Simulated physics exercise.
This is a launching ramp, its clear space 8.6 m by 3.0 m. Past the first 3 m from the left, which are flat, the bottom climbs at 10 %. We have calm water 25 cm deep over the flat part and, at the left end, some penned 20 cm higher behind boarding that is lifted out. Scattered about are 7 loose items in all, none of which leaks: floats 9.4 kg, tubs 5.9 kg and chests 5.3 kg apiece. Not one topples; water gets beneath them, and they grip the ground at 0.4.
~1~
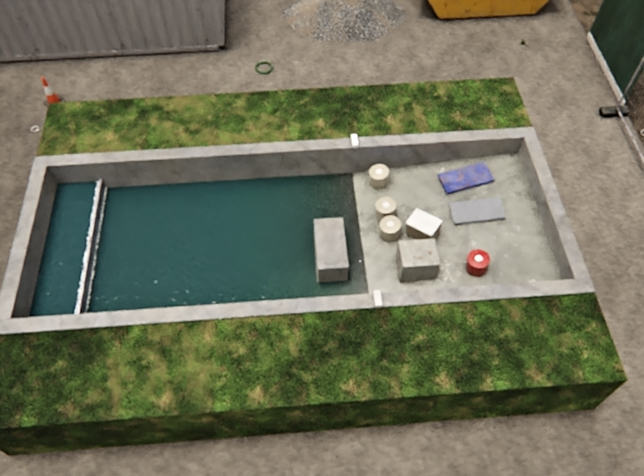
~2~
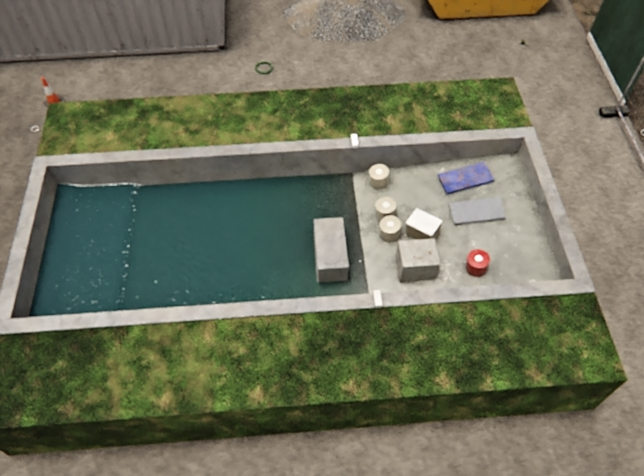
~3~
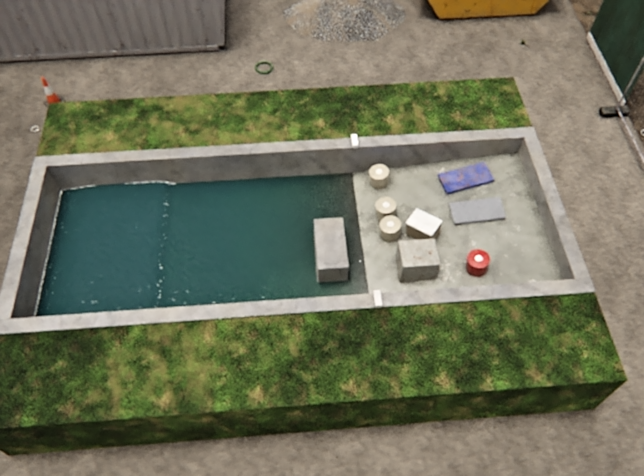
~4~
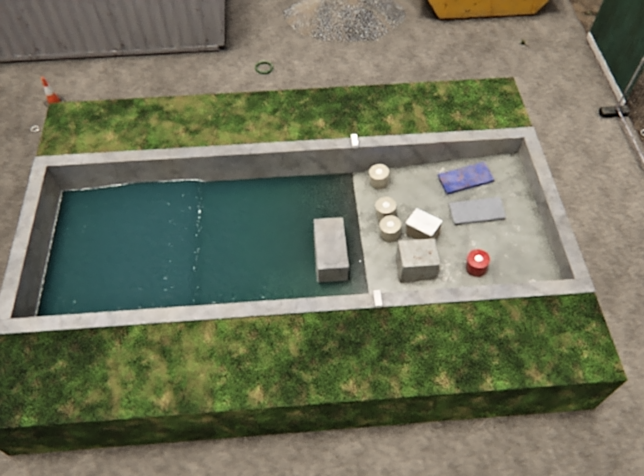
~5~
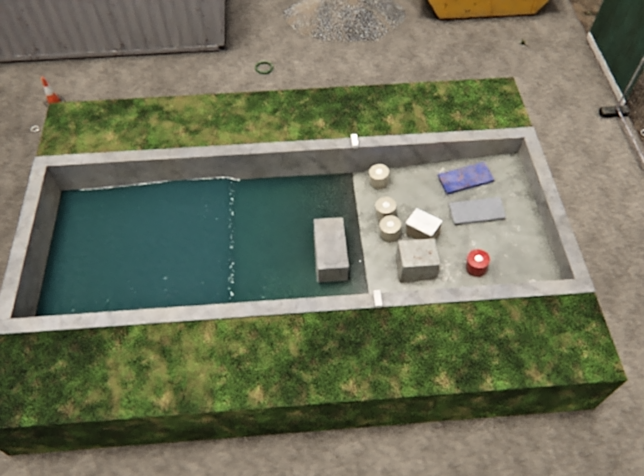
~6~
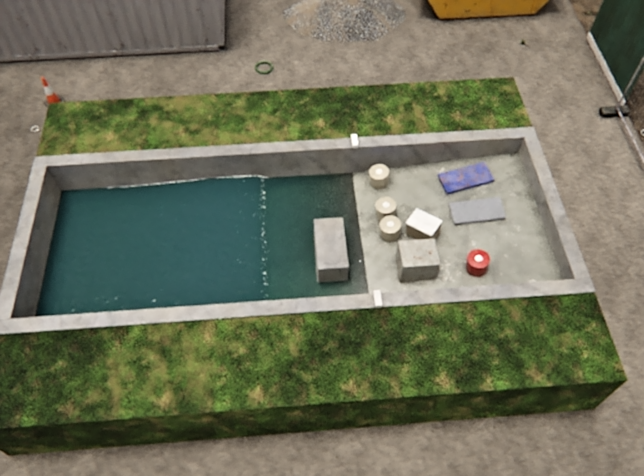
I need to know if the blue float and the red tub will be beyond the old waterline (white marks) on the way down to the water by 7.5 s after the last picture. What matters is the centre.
Lab note - blue float short of the marks, then red tub short of the marks.
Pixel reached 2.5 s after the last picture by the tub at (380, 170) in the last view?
(411, 168), roughly.
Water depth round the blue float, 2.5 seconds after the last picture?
Close to 1 centimetres.
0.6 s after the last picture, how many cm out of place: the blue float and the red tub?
Roughly 0 and 0 cm by then.
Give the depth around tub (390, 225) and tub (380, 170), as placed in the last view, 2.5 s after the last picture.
I'd put it at 5 cm and 4 cm respectively.
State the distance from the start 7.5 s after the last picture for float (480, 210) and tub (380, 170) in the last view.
They sit 0 cm and 60 cm away, in the order given.
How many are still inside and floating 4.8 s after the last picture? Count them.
At that instant the tally stands at 0.
Then, 0.6 s after the last picture the blue float is near (466, 177), 0.0 m from its start, aground; the red tub is near (480, 258), 0.0 m from its start, aground; 0 of 7 are over the mark; 0 afloat.
Then, 2.5 s after the last picture the blue float is near (466, 177), 0.0 m from its start, aground; the red tub is near (480, 258), 0.0 m from its start, aground; 0 of 7 are over the mark; 0 afloat.
Then, 4.8 s after the last picture the blue float is near (466, 177), 0.0 m from its start, aground; the red tub is near (480, 258), 0.0 m from its start, aground; 0 of 7 are over the mark; 0 afloat.
Then, 7.5 s after the last picture the blue float is near (466, 177), 0.0 m from its start, aground; the red tub is near (480, 258), 0.0 m from its start, aground; 0 of 7 are over the mark; 0 afloat.
